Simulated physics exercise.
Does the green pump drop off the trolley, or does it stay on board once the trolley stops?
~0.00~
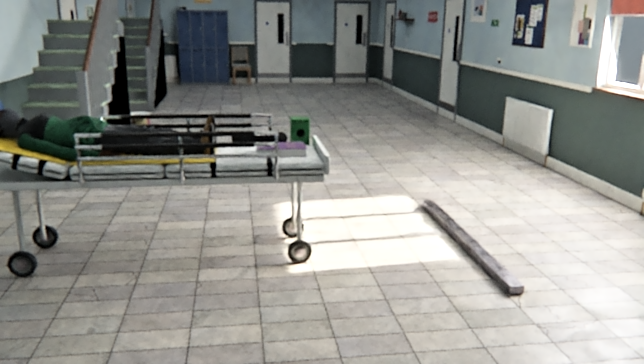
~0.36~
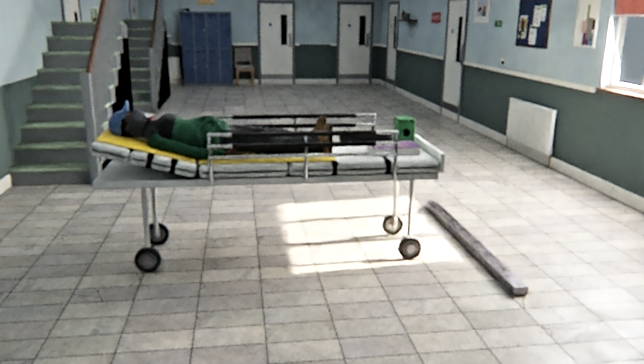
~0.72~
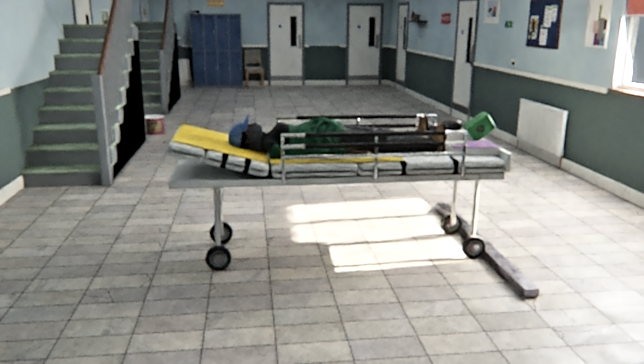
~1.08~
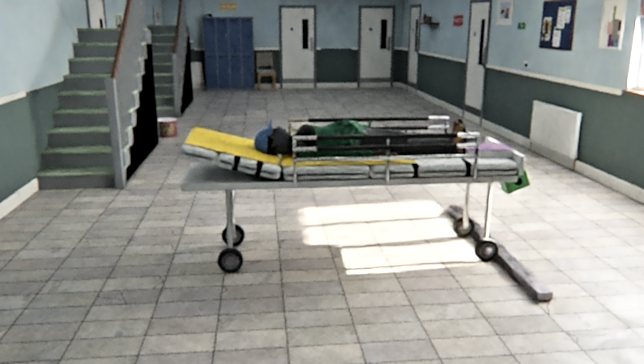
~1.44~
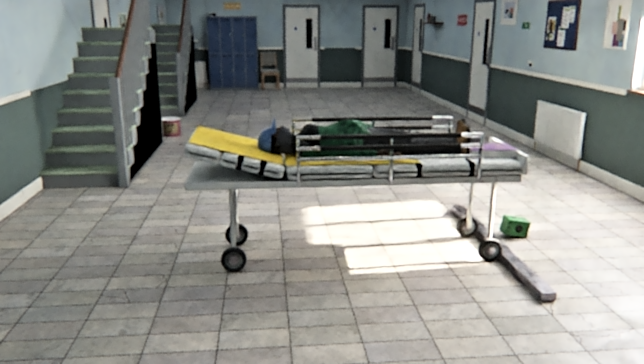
The green pump drops off. It tips over, slides off the right end of the trolley and ends up on its side on the floor.
